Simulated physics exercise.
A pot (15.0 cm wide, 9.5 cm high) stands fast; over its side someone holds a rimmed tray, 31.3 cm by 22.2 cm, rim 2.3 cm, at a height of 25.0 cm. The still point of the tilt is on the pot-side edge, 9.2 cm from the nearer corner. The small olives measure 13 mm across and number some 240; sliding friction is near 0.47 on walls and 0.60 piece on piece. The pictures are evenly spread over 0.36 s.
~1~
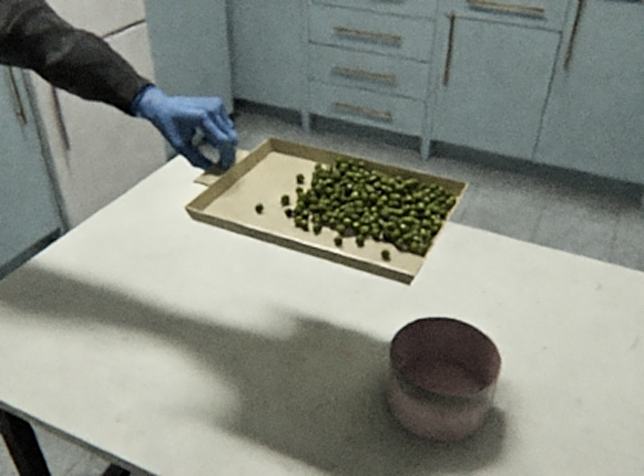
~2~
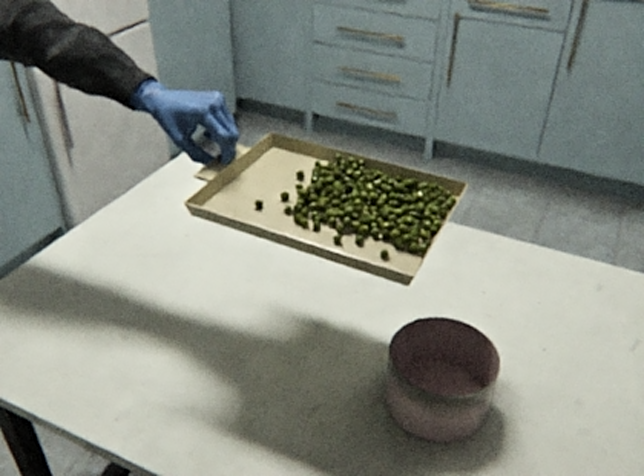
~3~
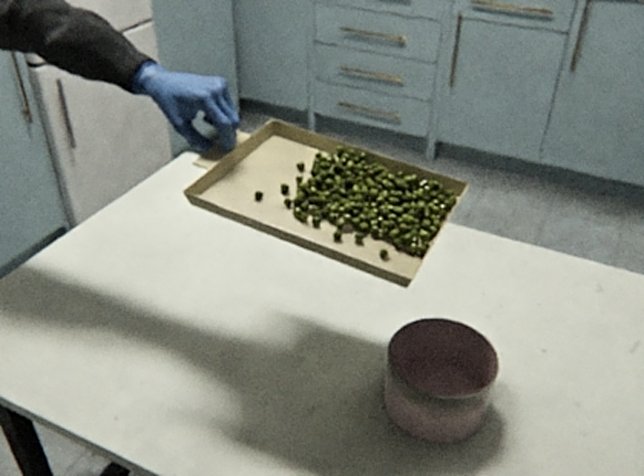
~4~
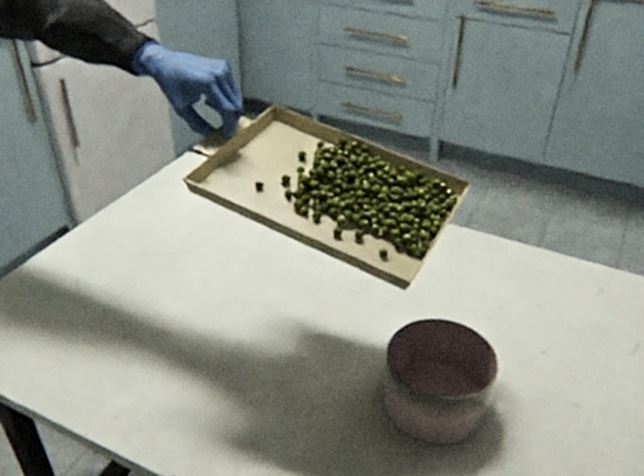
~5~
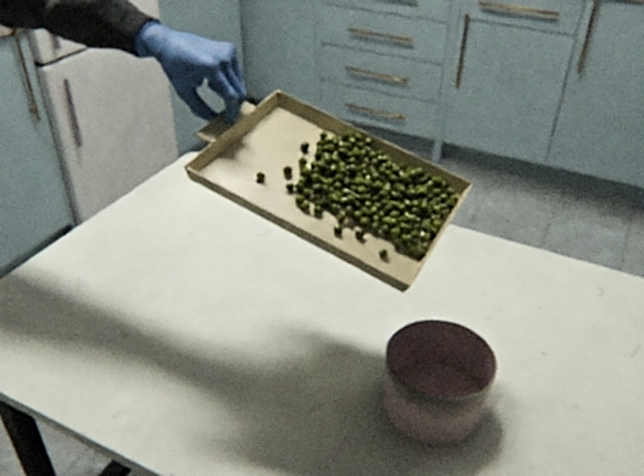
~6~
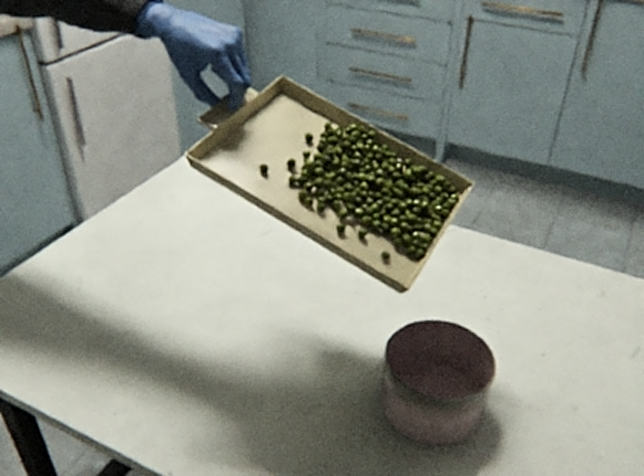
In a kitchen with pale blue cabinets, a blue-gloved hand held a tray of small olives near a pot on a white table, then gradually raised the tray's left side while the olives barely shifted.
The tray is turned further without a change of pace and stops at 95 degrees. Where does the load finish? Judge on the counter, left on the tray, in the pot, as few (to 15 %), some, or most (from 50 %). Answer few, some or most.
Counter some, tray few, pot most.
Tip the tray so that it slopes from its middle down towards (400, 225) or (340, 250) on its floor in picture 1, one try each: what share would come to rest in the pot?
Some 35 and 25 per cent.
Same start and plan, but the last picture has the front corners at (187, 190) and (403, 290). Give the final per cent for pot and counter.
Pot 35, counter 65.
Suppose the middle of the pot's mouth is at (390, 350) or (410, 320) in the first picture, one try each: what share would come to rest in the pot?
Some 25 and 0 per cent.
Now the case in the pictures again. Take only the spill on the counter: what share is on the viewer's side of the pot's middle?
Roughly 60 per cent.
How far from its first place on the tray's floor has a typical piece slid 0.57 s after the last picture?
Roughly 6 cm.
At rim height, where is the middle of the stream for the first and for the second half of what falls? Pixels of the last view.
First near (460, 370), later near (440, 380).
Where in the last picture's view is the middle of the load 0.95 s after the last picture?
At about (431, 219).
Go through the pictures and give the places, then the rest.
Tray tilt 0 degrees, front corners at (191, 206) and (412, 270); middle of the pieces at (370, 201); pot at (445, 354), in the first frame.
Tray tilt 1 degrees, front corners at (190, 201) and (410, 271); middle of the pieces at (369, 200), in the second frame.
Tray tilt 5 degrees, front corners at (189, 190) and (409, 274), lowest corner right front; middle of the pieces at (370, 196), in the third frame.
Tray tilt 10 degrees, front corners at (190, 178) and (409, 277), lowest corner right front; middle of the pieces at (371, 191), in the fourth frame.
Tray tilt 14 degrees, front corners at (191, 166) and (408, 280), lowest corner right front; middle of the pieces at (372, 187), in the fifth frame.
Tray tilt 19 degrees, front corners at (192, 154) and (407, 283), lowest corner right front; middle of the pieces at (374, 183); pot at (440, 357), in the sixth frame.
Then, 0.57 s after the last picture, tilt 55 degrees; the tray holds 100 %, the pot 0 %.
Then, 0.95 s after the last picture, tilt 79 degrees; the tray holds 90 %, the pot 5 %.
Then, 1.41 s after the last picture, tilt 95 degrees; the tray holds 15 %, the pot 35 %.
In the end, counter 35 %, tray 0 %, pot 65 %.
